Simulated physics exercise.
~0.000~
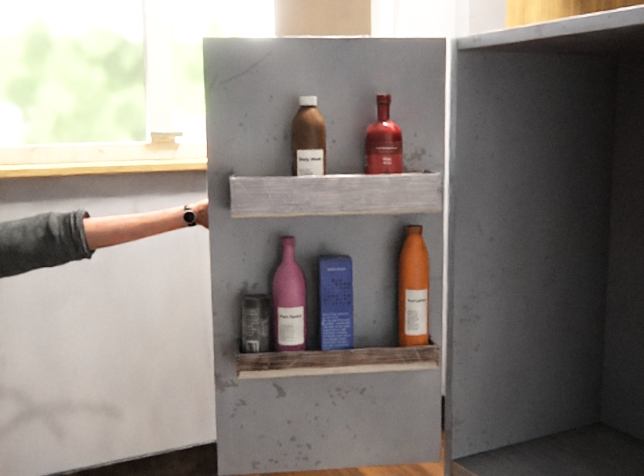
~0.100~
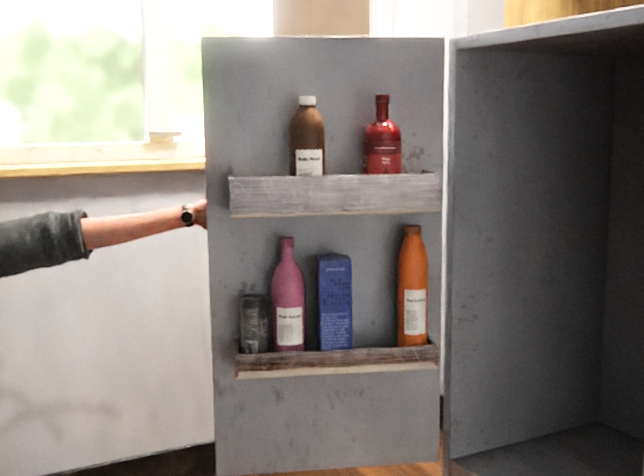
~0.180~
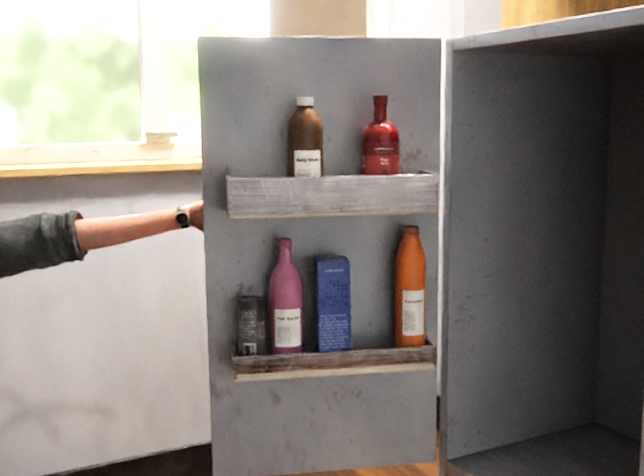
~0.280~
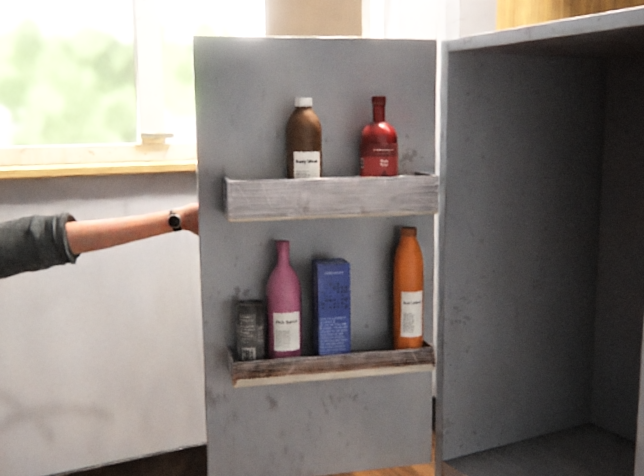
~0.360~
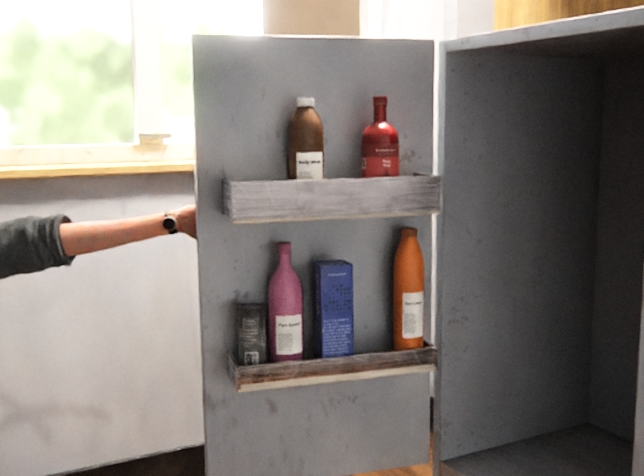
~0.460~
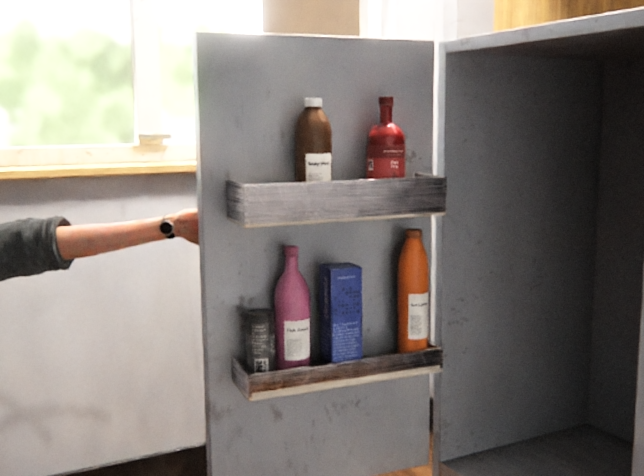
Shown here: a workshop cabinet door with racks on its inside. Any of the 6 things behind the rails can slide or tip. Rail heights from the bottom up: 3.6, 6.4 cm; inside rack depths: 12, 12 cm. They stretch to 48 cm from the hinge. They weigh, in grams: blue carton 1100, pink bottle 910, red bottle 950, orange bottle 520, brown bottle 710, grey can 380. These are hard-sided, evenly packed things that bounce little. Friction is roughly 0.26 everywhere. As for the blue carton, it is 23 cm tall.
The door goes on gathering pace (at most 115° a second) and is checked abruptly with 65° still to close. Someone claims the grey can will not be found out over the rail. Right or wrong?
Right, it keeps its place.
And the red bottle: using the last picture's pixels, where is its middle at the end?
In the last view, its centre sits near (431, 153).
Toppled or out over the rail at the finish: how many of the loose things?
It adds up to 1.
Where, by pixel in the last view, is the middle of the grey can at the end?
About (364, 379).
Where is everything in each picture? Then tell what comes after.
In the first picture, door 110° open; grey can (256, 329); blue carton (335, 309).
In the second picture, door 110° open; red bottle (382, 149); orange bottle (413, 291).
In the third picture, door 108° open; brown bottle (306, 152); blue carton (332, 310).
In the fourth picture, door 105° open; pink bottle (284, 303); red bottle (379, 151).
In the fifth picture, door 101° open; orange bottle (409, 294); brown bottle (306, 154).
In the sixth picture, door 95° open; grey can (261, 346); blue carton (341, 319).
By 0.86 s, door 65° open; grey can tilted 13° near (358, 372); pink bottle tilted 4°; blue carton tilted 8°.
By 1.26 s, door 65° open; grey can tilted 25° near (368, 369); pink bottle tilted 10°; brown bottle 2 cm from its spot.
By 2.06 s, door 65° open; grey can tilted 29° near (373, 367); pink bottle 3 cm from its spot; brown bottle 2 cm from its spot.
When it is over (3.0 s), lying over behind the rails, grey can; the other 5 within 5 cm of the start. In the last view, grey can near (364, 379).
